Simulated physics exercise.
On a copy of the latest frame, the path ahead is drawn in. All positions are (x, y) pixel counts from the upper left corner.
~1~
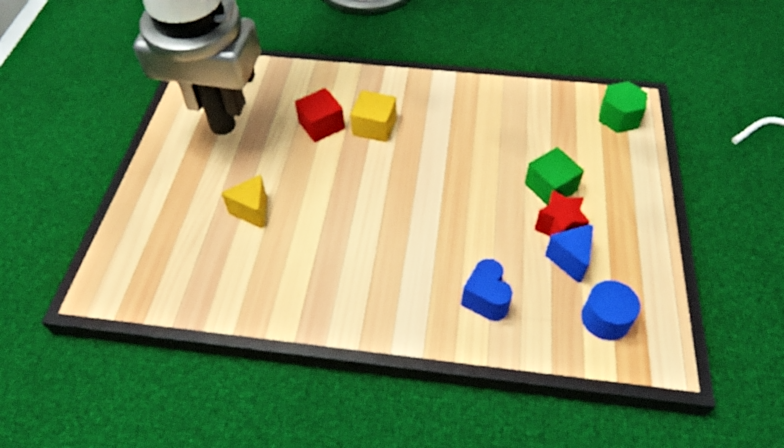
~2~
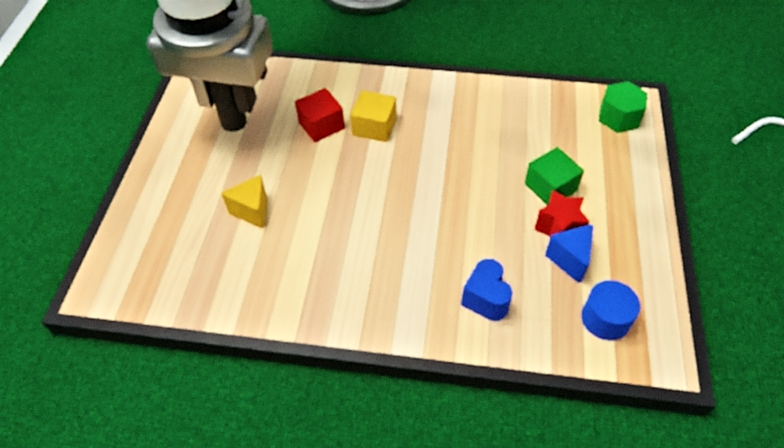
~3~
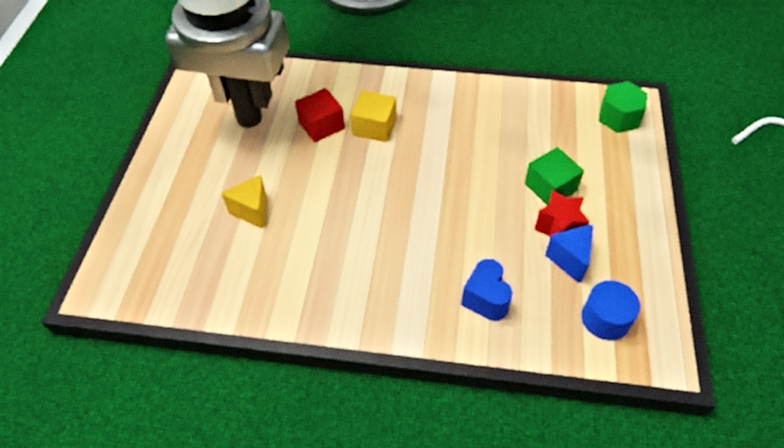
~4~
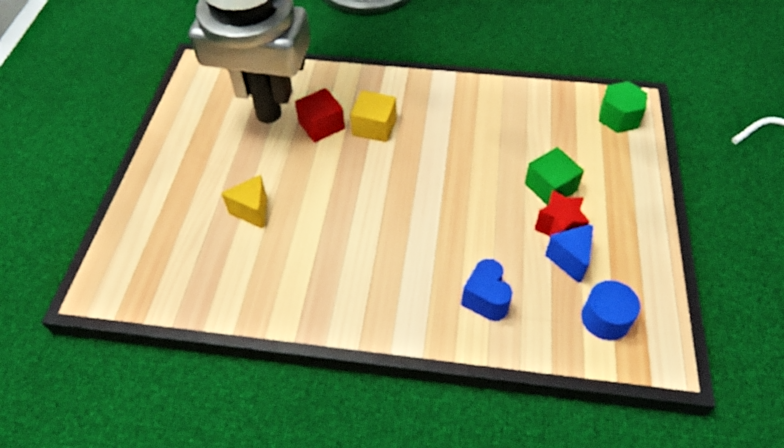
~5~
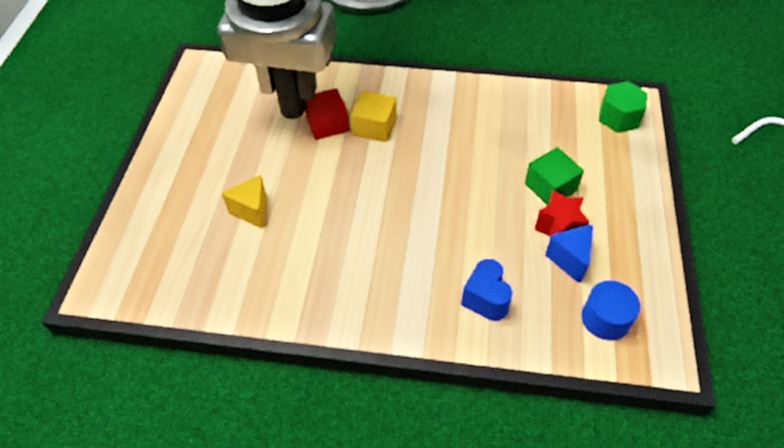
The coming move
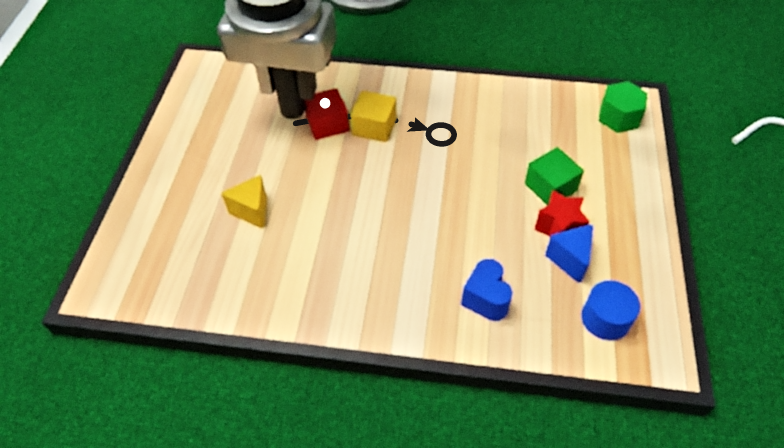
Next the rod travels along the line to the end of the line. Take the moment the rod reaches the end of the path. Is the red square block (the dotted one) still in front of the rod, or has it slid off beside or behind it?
At the end of the path, the rod is still pushing the red square block ahead of it.
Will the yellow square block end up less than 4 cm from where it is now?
No, that is not what happens.
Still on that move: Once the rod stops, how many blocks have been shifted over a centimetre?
Shifted over 1 cm: Two.
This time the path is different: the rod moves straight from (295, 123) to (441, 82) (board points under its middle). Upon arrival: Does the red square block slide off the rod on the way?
I expect so.
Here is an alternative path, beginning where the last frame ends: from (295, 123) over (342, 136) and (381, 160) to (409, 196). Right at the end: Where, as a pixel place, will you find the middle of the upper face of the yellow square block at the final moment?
The spot you're after is about (429, 102) in the image.
The line goes from (295, 123) over (345, 117) and (394, 120) to (441, 134); the dot is on the red square block.
On the path given first. One third of the way, rod (344, 105); red square block (373, 102), turned 40° clockwise; yellow square block (407, 111).
Two thirds of the way, rod (395, 109); red square block (424, 109), turned 55° clockwise; yellow square block (455, 125), turned 15° clockwise.
At the end, rod (442, 123); red square block (473, 124), turned 60° clockwise; yellow square block (504, 143), turned 20° clockwise.
